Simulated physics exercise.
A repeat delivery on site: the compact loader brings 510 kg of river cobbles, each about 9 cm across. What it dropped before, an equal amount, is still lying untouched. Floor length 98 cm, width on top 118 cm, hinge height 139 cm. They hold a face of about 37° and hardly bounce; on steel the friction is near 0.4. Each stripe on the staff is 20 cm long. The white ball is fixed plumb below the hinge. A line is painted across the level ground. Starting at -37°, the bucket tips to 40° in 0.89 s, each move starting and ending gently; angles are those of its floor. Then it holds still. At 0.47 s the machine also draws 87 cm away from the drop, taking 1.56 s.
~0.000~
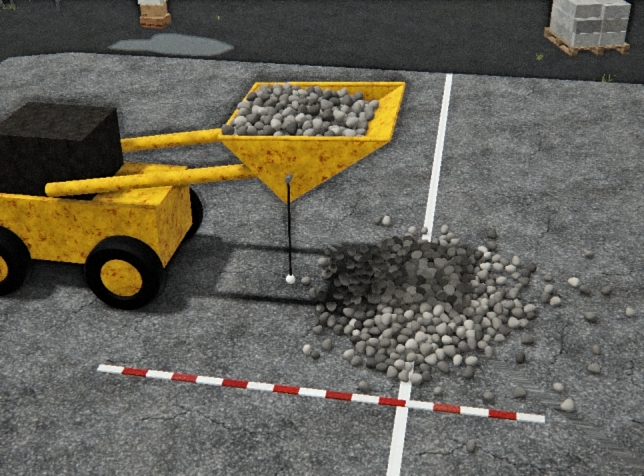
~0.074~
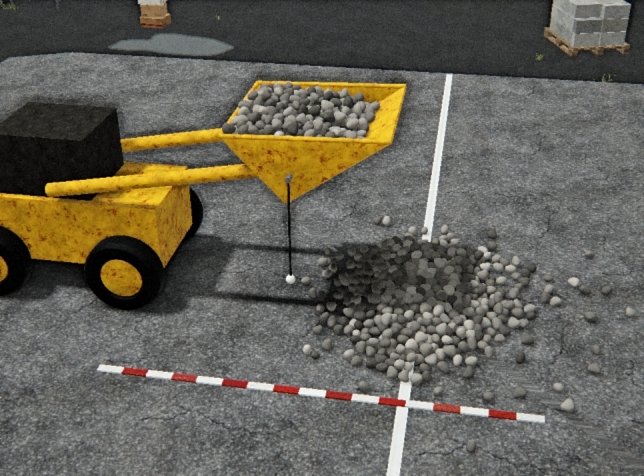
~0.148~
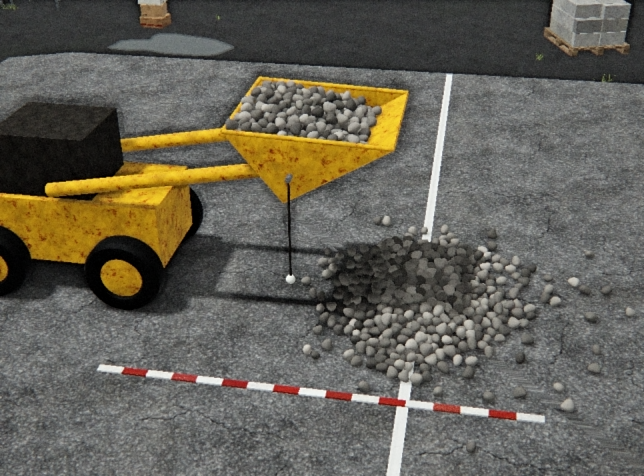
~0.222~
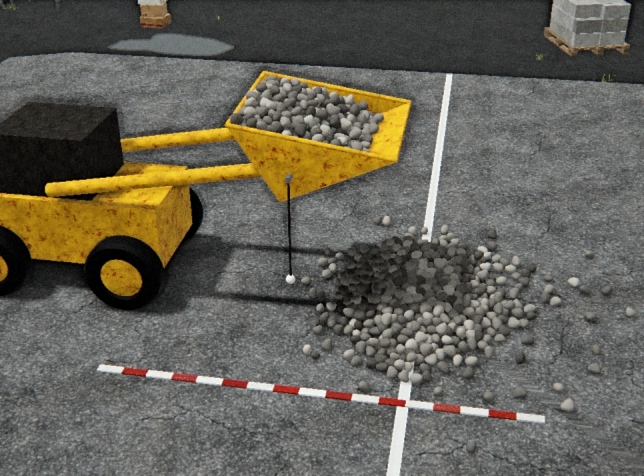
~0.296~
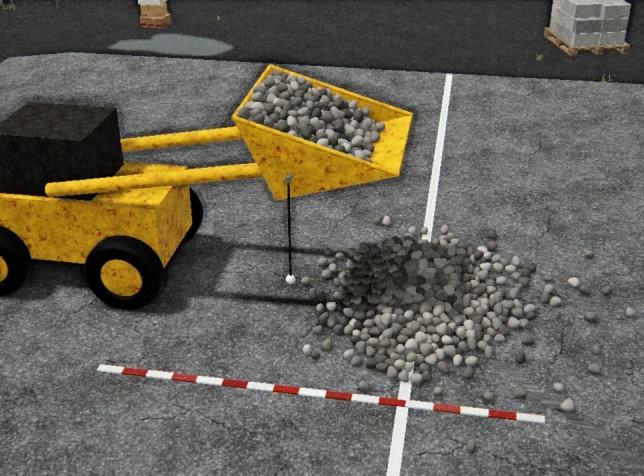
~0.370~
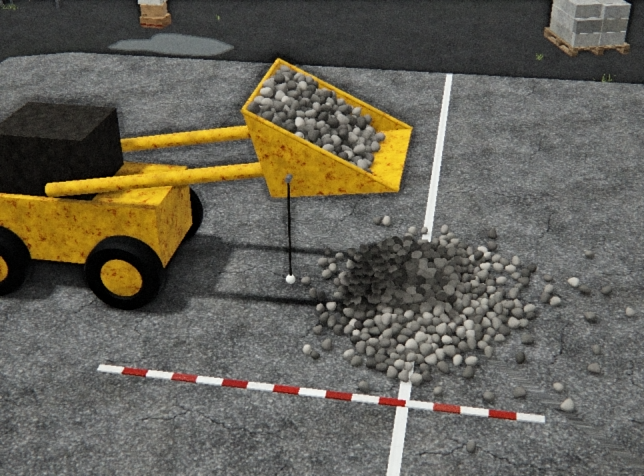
A yellow loader stood still on grey ground with its raised bucket full of rounded stones, then gradually tilted the bucket forward to the right above a pile of similar stones lying across a white line.
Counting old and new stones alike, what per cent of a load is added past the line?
Close to 23 parts in a hundred.
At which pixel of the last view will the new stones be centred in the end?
Near (372, 280).
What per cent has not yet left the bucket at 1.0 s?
About 50 per cent.
After 0.7 s the floor is at 28°; in per cent of one load, 100 in the bucket, 49 short of the line, 51 past the line; the foremost stones are at (596, 306).
After 1.0 s the floor is at 40°; in per cent of one load, 48 in the bucket, 101 short of the line, 51 past the line; the foremost stones are at (596, 306).
After 2.5 s the floor is at 40°; in per cent of one load, 0 in the bucket, 127 short of the line, 73 past the line; the foremost stones are at (596, 306).
After 5.1 s the floor is at 40°; in per cent of one load, 0 in the bucket, 127 short of the line, 73 past the line; the foremost stones are at (596, 306). Net gain past the line, 23.
